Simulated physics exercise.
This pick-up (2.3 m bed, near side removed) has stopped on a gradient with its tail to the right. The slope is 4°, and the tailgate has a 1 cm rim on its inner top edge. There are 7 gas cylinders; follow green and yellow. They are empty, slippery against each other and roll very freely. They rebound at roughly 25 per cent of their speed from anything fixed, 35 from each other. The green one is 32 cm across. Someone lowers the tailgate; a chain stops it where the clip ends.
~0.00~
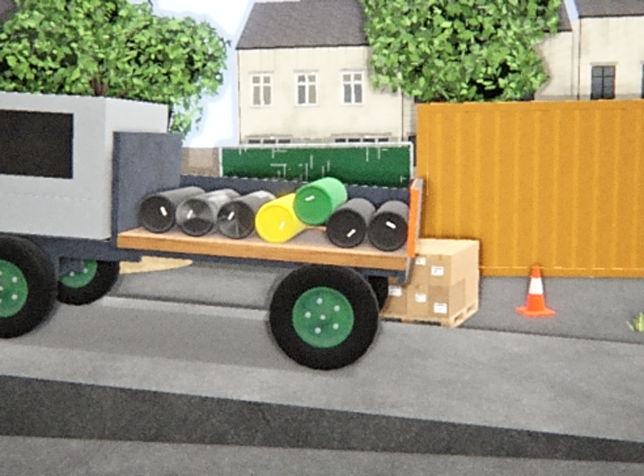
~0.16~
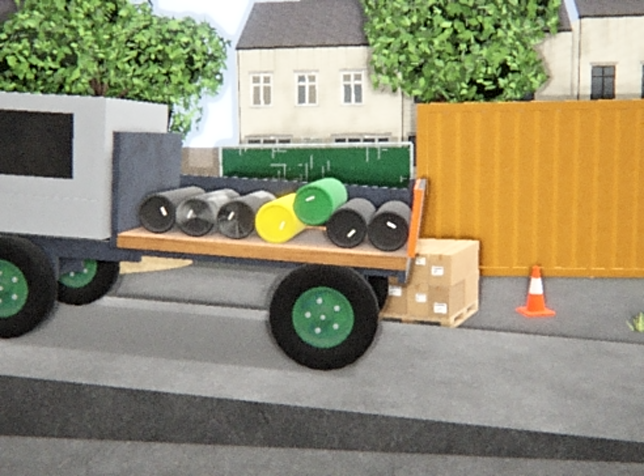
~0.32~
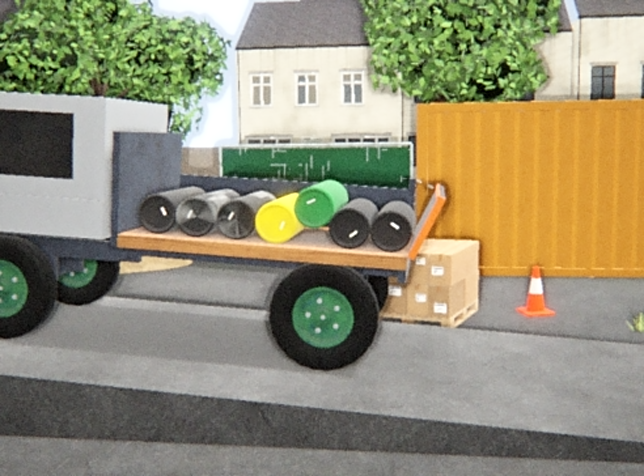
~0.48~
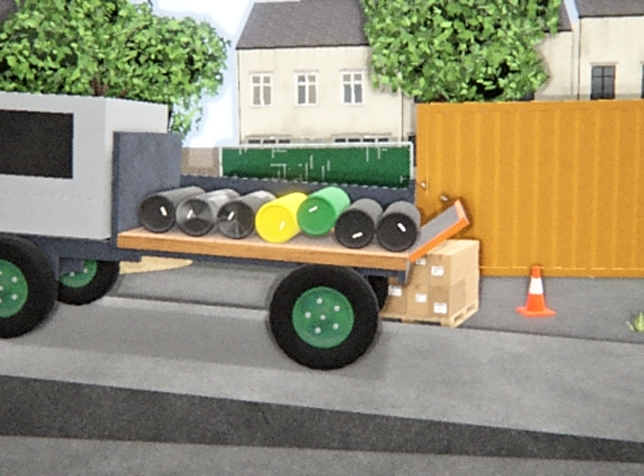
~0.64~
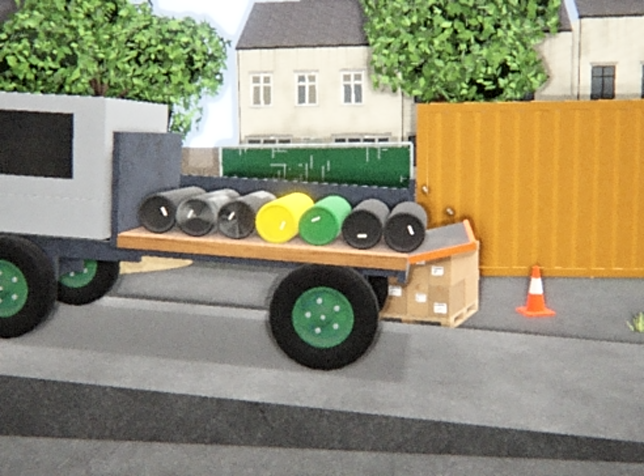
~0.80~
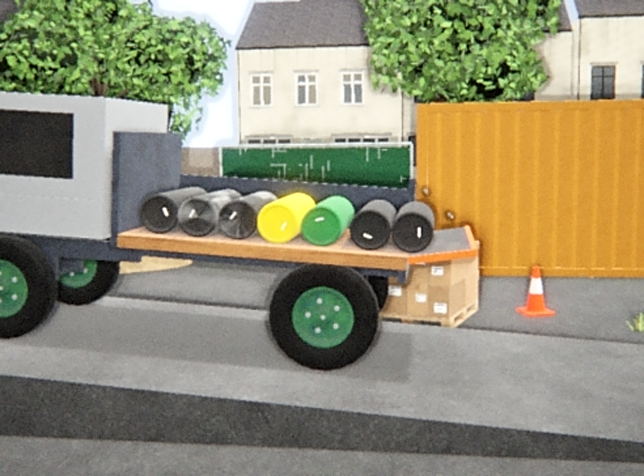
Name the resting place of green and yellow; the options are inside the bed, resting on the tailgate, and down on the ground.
Green comes to rest inside the bed. Yellow comes to rest inside the bed.
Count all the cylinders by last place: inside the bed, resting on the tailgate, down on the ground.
In that order: 6, 1, 0.
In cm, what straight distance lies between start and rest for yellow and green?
Yellow 35, green 40.
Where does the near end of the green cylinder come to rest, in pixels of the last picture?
At about (363, 230).
After 1.2 s, green is on the bed, 60 cm short of the hinge, rolling right; yellow is on the bed, 95 cm short of the hinge, rolling right; 0 out so far.
After 1.6 s, green is on the bed, 45 cm short of the hinge; yellow is on the bed, 85 cm short of the hinge, rolling right; 0 out so far.
After 2.1 s, green is on the bed, 40 cm short of the hinge, rolling right; yellow is on the bed, 70 cm short of the hinge, rolling right; 0 out so far.
At rest (2.6 s), green is on the bed, 35 cm short of the hinge; yellow is on the bed, 70 cm short of the hinge; 0 out so far.
